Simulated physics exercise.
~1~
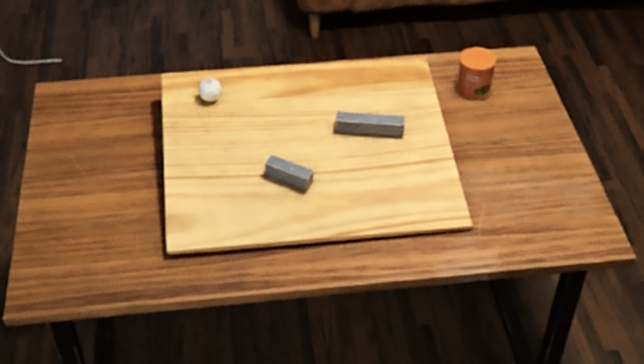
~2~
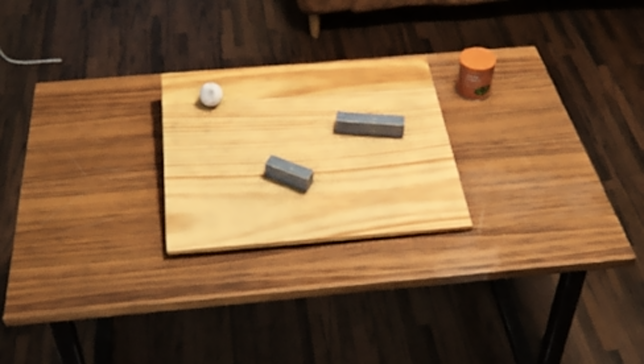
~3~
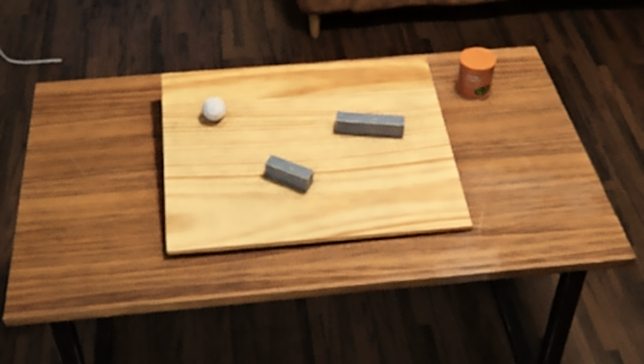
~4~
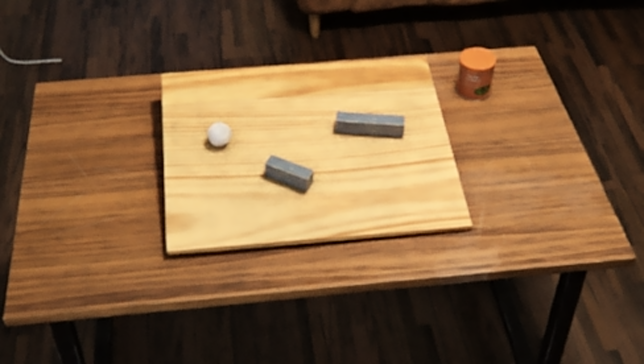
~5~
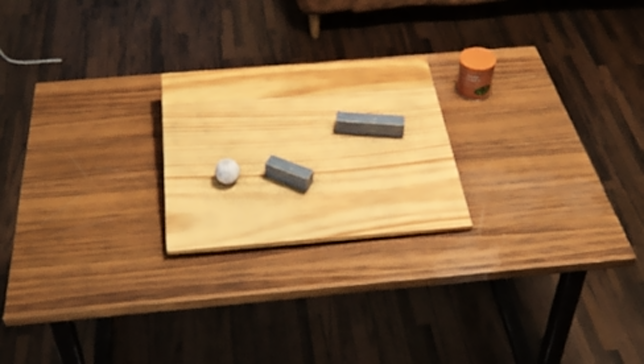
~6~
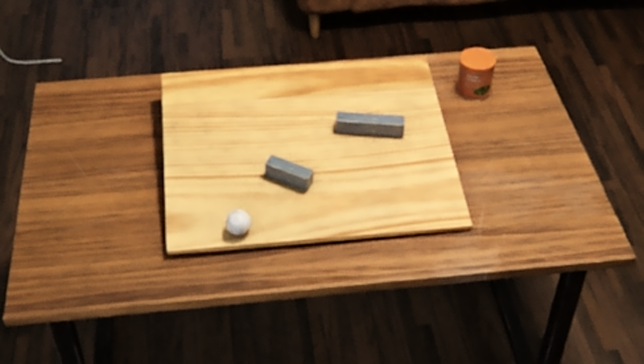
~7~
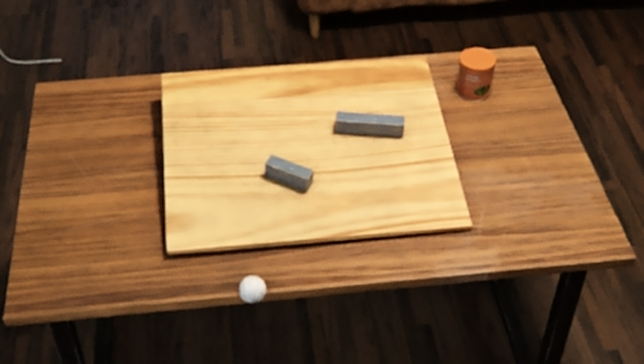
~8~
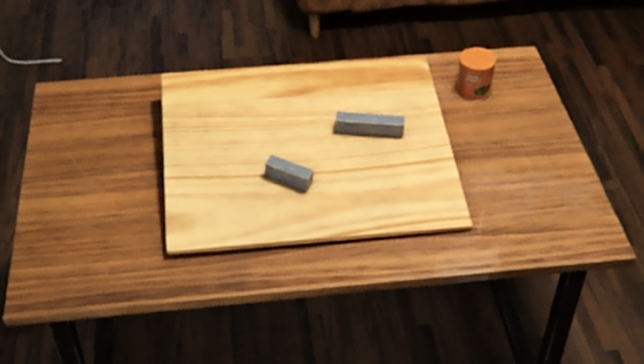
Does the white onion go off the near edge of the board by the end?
Yes, the white onion travels down the left side of the board and goes over the near edge.
